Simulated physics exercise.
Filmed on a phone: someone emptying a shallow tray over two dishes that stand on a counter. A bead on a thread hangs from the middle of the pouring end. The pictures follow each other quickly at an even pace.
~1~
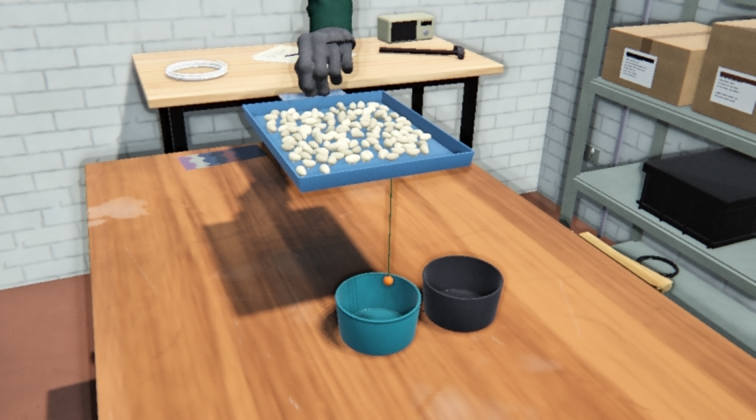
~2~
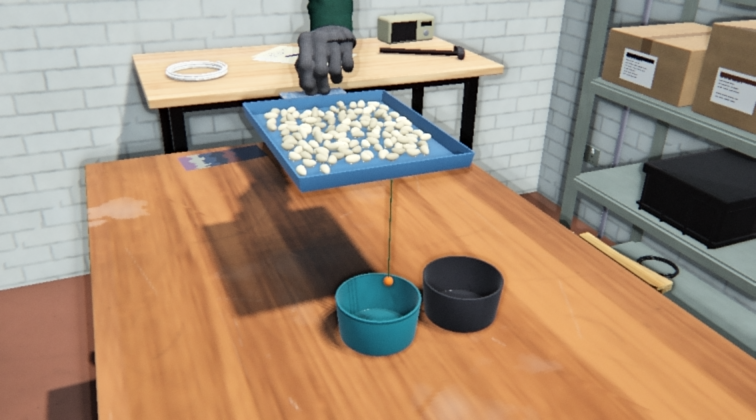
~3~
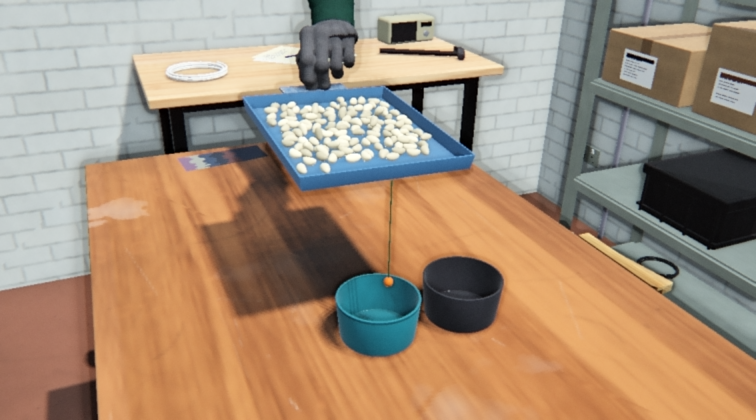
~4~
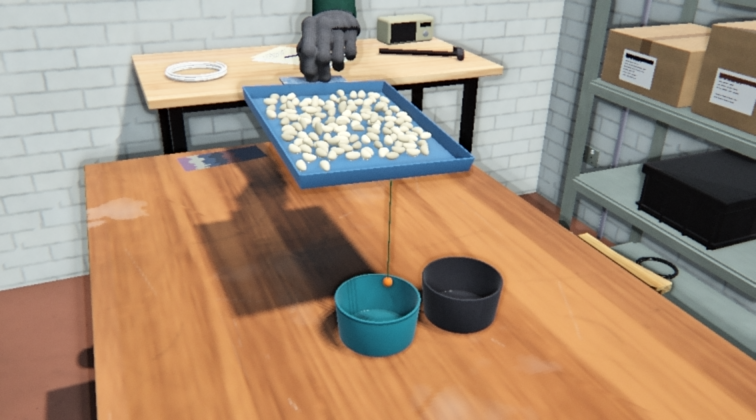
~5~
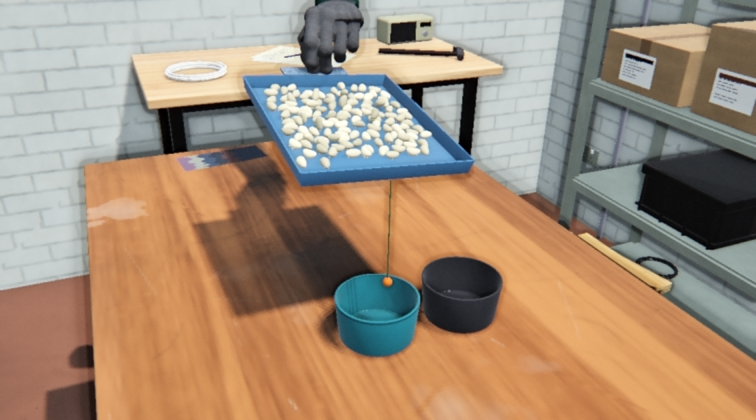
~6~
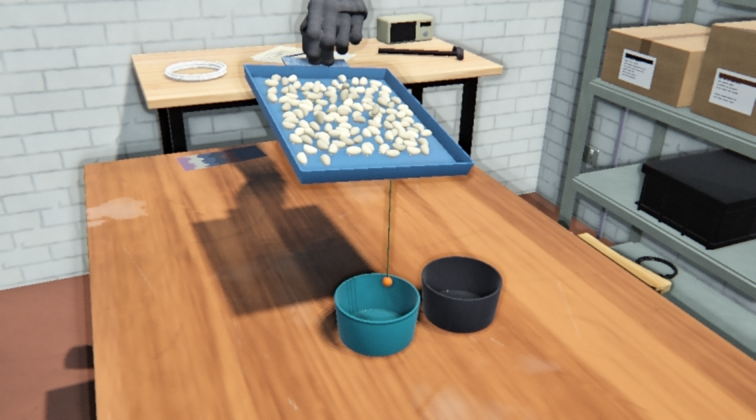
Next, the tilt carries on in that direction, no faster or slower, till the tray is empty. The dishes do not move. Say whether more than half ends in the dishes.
Together they catch the larger part.
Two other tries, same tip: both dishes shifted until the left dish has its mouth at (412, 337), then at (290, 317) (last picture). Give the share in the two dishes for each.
First some 10, then 0 per cent.
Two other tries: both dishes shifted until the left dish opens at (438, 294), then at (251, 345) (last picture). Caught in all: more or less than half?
First more than half, then not half.
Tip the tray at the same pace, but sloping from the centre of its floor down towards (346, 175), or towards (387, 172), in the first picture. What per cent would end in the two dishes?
In turn 10 and 20 in a hundred.
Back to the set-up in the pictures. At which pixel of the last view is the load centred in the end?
Around (457, 312).
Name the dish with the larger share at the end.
More ends in the right one.
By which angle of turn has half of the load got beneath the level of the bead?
At about 110°.
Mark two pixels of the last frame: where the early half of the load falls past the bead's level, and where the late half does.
Early half (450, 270), late half (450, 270).
Just after the last frame, tray tipped steeply; almost all on the tray; just a few in the air.
A moment on, tray tipped right over; the larger part on the tray; about a tenth in the right dish; just a few outside both; about a tenth in the air.
Further on, tray tipped past a quarter turn; roughly two thirds in the right dish; roughly a quarter outside both.
When it is over, tray tipped past a quarter turn; not one in the left dish; roughly two thirds in the right dish; roughly a quarter outside both.
